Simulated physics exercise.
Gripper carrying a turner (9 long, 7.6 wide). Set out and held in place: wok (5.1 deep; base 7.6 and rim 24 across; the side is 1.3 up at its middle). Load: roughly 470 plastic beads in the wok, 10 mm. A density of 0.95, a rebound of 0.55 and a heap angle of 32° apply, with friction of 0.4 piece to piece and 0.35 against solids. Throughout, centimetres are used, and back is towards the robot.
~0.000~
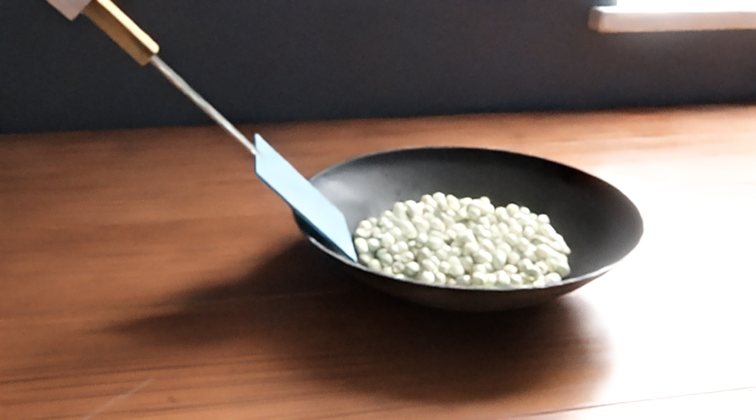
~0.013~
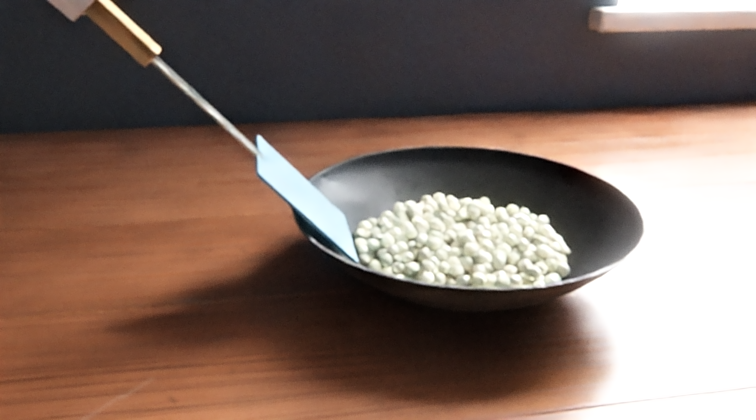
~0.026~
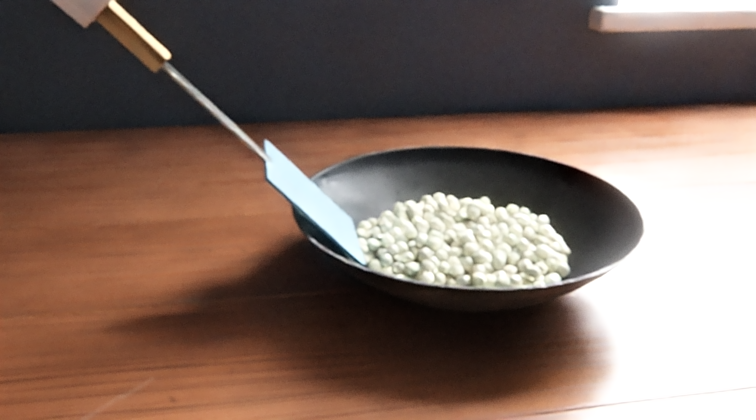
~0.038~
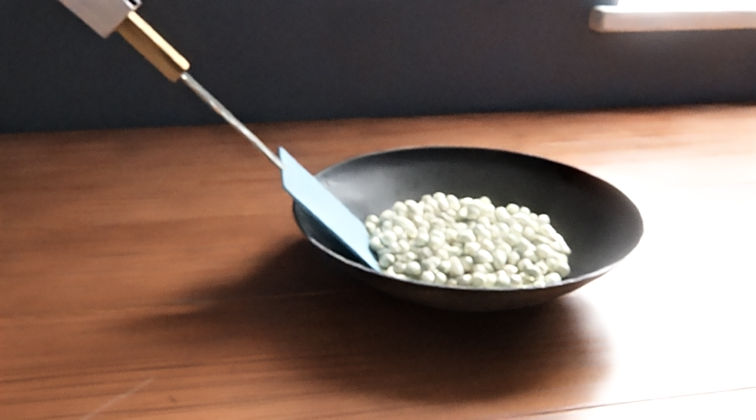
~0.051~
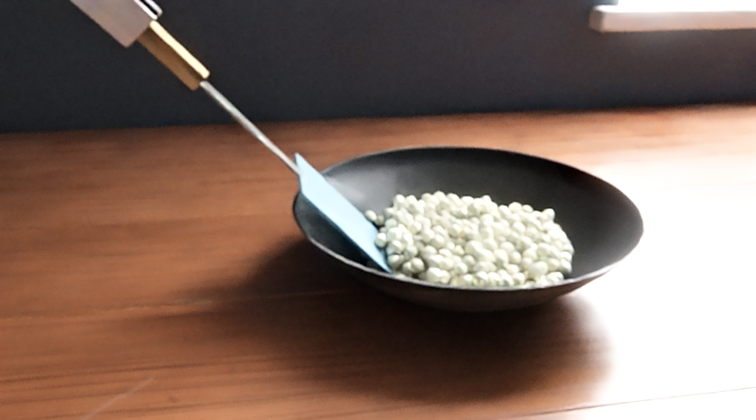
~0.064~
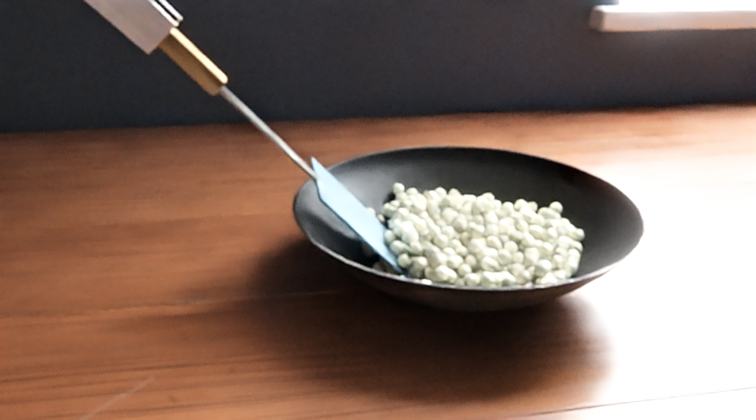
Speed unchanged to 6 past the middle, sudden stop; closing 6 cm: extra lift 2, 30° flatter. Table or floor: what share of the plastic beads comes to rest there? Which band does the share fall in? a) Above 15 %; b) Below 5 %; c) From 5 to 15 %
c, from 5 to 15 %.
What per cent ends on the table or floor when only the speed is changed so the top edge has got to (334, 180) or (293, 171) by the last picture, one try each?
That comes to some 20 and some 0 percent, in that order.
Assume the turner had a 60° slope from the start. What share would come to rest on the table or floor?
Estimate: Approx. 10 %.
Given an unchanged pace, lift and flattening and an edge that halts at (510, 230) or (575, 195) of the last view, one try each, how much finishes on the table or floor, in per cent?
About 0 and 40 per cent.
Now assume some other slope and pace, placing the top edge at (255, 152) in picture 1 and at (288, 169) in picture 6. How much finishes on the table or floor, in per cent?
Near 0 in a hundred.
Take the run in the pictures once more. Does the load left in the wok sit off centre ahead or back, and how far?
I'd say close to 4.0 cm toward the front.
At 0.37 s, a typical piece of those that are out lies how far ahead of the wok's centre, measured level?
About 14 cm.
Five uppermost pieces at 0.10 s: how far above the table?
Roughly 5 centimetres.
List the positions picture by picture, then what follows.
Turner top edge at (255, 152), sloping 48°; upper third of the load around (463, 238), from x 360 to 565, top at y 200; 471 in the wok, in the first picture.
Turner top edge at (257, 153), sloping 48°; upper third of the load around (463, 238), from x 360 to 565, top at y 200, in the second picture.
Turner top edge at (265, 158), sloping 48°; upper third of the load around (463, 238), from x 360 to 565, top at y 200, in the third picture.
Turner top edge at (281, 166), sloping 48°; upper third of the load around (463, 237), from x 365 to 565, top at y 200, in the fourth picture.
Turner top edge at (298, 173), sloping 48°; upper third of the load around (465, 235), from x 365 to 565, top at y 200, in the fifth picture.
Turner top edge at (315, 177), sloping 48°; upper third of the load around (469, 232), from x 370 to 575, top at y 190; 471 in the wok, in the sixth picture.
After 0.10 s, sloping 48°, highest piece 5 above the table; 471 in the wok.
After 0.15 s, sloping 36°, highest piece 6 above the table; 471 in the wok.
After 0.37 s, sloping 18°, highest piece 6 above the table; 434 in the wok, 34 on the table or floor, 3 on the blade or in flight.
After 1.42 s, sloping 18°, highest piece 5 above the table; 433 in the wok, 38 on the table or floor.
At rest, 433 in the wok, 38 on the table or floor. That is 8 % on the table or floor.
